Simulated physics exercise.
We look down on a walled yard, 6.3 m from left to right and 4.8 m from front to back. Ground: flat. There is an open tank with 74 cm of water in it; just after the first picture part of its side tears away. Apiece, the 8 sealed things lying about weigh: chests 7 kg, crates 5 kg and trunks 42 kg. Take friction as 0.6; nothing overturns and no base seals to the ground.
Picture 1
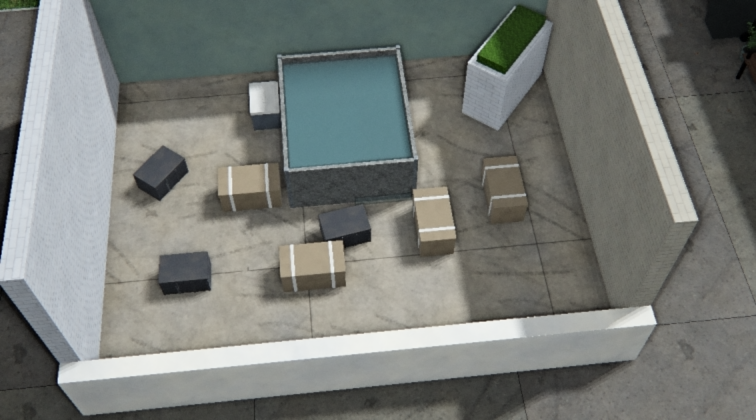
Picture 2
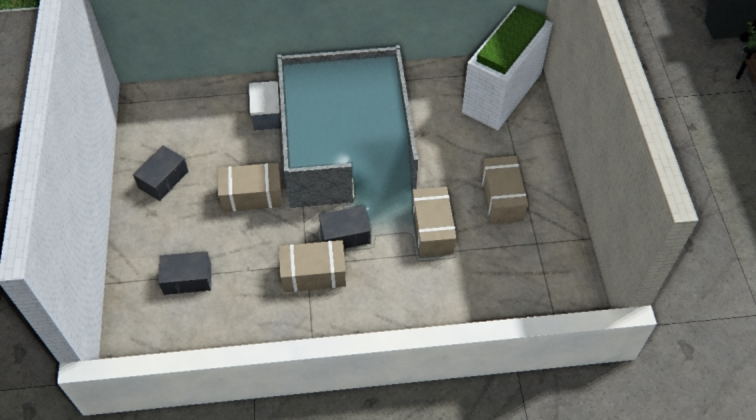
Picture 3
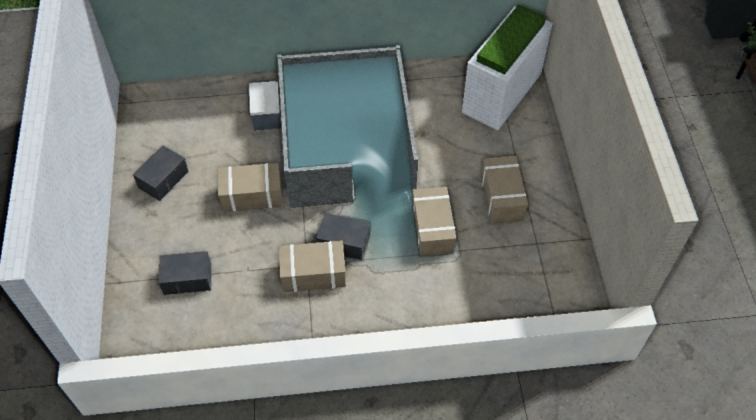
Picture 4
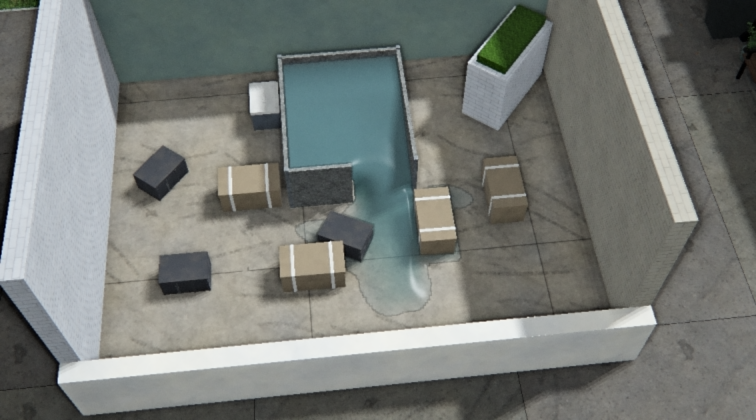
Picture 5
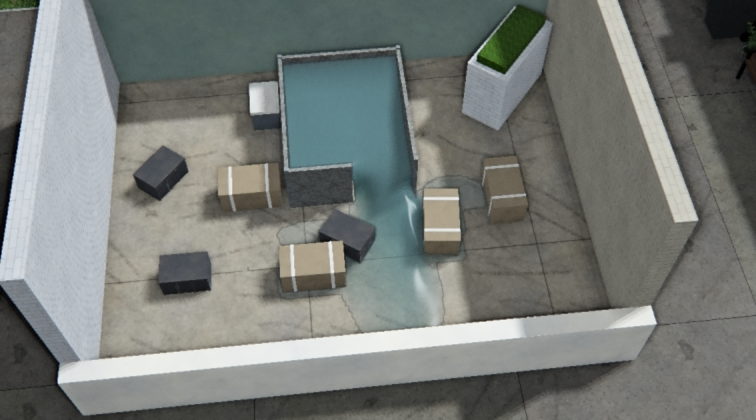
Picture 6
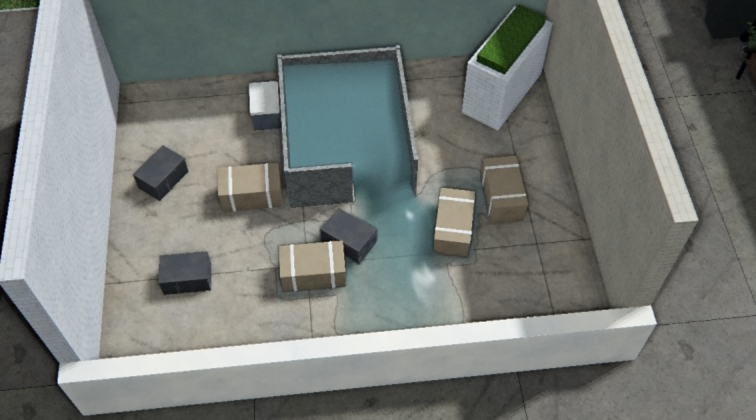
A walled yard with a stone floor is seen from high above, with the camera still. Tan trunks with white bands and dark crates lie around a grey-walled tank of blue-green water at the back, left of a white planter topped with green. The right part of the tank's front side breaks open, water pours out and spreads toward the front wall, a nearby crate turns slightly, and then a trunk slides a little right.
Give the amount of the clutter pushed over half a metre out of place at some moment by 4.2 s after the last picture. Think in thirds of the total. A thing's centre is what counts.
I predict the proportion will fall in the middle band.
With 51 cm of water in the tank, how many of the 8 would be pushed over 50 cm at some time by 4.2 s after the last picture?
The count would be 2.
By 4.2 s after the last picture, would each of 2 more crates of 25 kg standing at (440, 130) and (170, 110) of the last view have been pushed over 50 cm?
The first comes out within the limit, the second within the limit.
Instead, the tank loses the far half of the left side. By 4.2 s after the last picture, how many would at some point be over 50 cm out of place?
In that case the number is 3.
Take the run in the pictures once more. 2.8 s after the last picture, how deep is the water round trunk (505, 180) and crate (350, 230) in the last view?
Depths: Near 5 cm, then near 3 cm.
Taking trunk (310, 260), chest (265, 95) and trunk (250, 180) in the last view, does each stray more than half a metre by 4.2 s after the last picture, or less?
In order: Not as far, not as far and not as far.
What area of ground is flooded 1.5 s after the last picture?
Near 15 m2 in all.
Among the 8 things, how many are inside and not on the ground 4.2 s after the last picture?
That would be 2 of them.
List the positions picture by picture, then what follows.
The first frame shows a trunk at (434, 214), on the bottom; a crate at (345, 222) rests on the ground; water covers 3.1 m2; 0 of 8 have shifted.
The second frame shows a trunk at (434, 214), on the bottom; a crate at (345, 223) rests on the ground; water covers 3.5 m2; 0 of 8 have shifted.
The third frame shows a trunk at (434, 214) rests on the ground; a crate at (343, 230) rests on the ground, 13 cm from its start; 4.1 m2 under water; 1 of 8 have shifted.
The fourth frame shows a trunk at (435, 214), on the bottom; a crate at (345, 230), on the bottom, 14 cm from its start; 5.0 m2 under water; 1 of 8 have shifted.
The fifth frame shows a trunk at (442, 214) rests on the ground, 10 cm from its start; a crate at (347, 229) rests on the ground, 15 cm from its start; water covers 6.1 m2; 2 of 8 have shifted.
The sixth frame shows a trunk at (455, 215), on the bottom, 27 cm from its start; a crate at (348, 229) floats, 16 cm from its start; water covers 6.8 m2; 2 of 8 have shifted.
Then, 0.4 s after the last picture 1 of 8 are over 50 cm from their spots; 1 afloat.
Then, 1.5 s after the last picture 1 of 8 are over 50 cm from their spots; 0 afloat.
Then, 2.8 s after the last picture 2 of 8 are over 50 cm from their spots; 2 afloat.
Then, 4.2 s after the last picture 3 of 8 are over 50 cm from their spots, and 3 have been at some point; 2 afloat.
